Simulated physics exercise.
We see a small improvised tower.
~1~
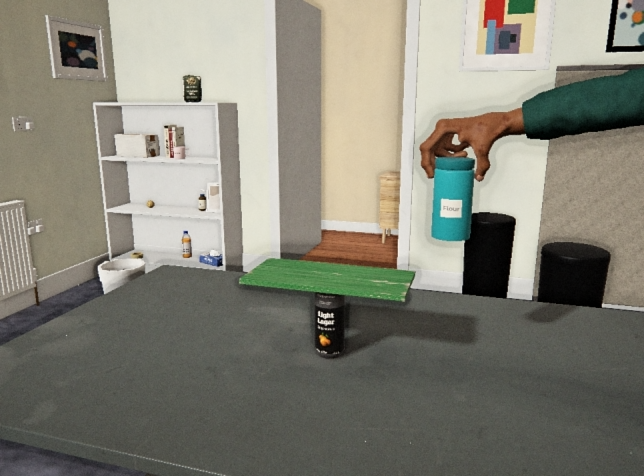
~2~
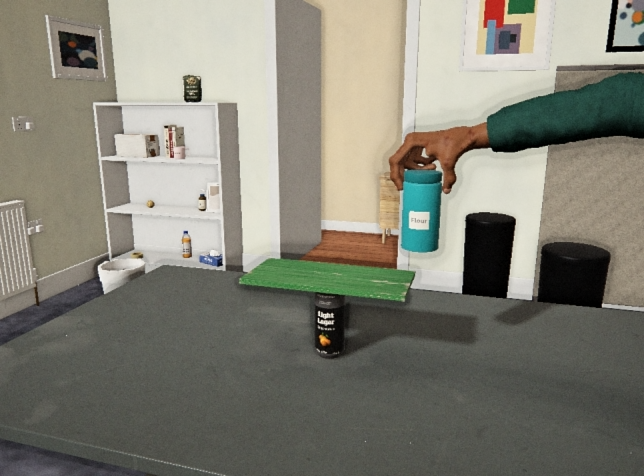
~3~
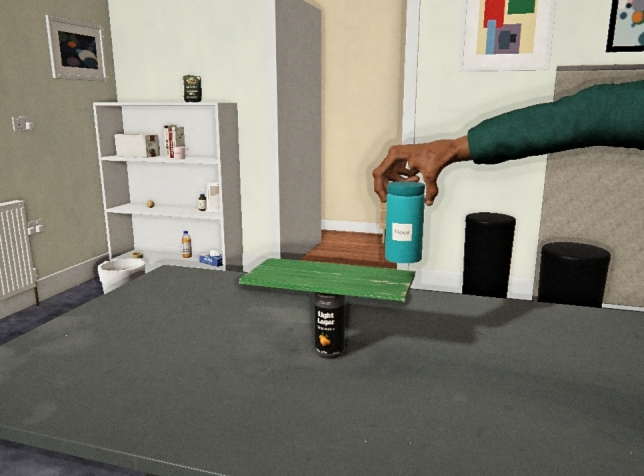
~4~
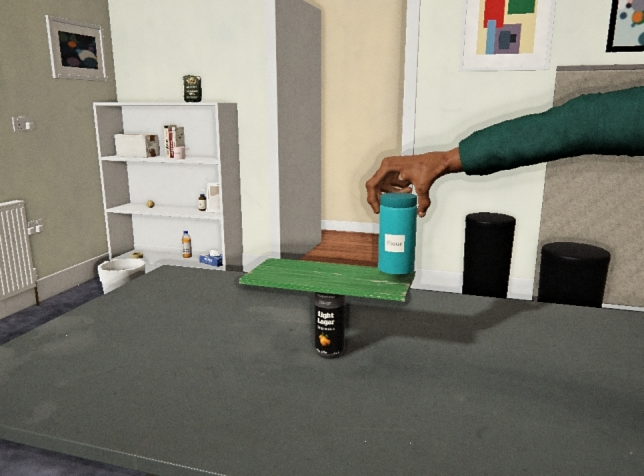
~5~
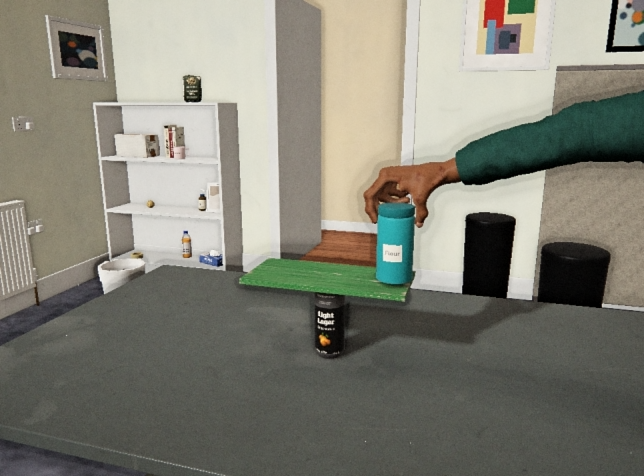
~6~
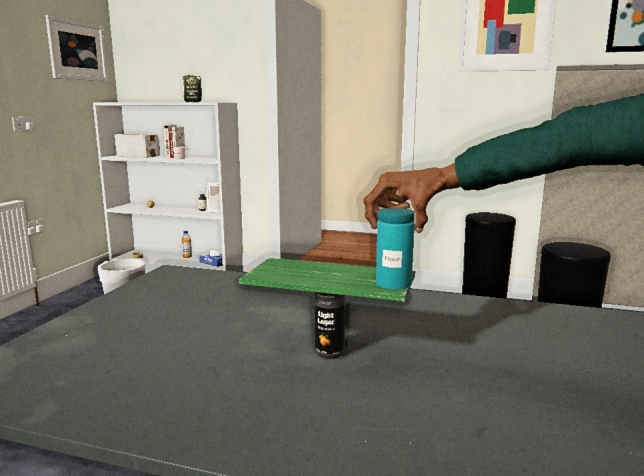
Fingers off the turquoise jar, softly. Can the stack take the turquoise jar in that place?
As it turns out, it gives way.
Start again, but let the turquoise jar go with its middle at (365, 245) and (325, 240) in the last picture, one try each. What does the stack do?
In the first case it gives way; in the second case it holds.
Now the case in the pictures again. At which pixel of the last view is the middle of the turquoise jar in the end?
Near (448, 358).
Then, 0.40 s on from there, turquoise jar now fallen; green board turned 47° from how it was put.
Then, 0.70 s on from there, green board now fallen; black can turned 8° from how it was put.
Then, 0.90 s on from there, black can now fallen.
In the end, fallen, black can, turquoise jar and green board. At the end, from the last picture's camera, turquoise jar near (449, 358). The stack loses its balance.
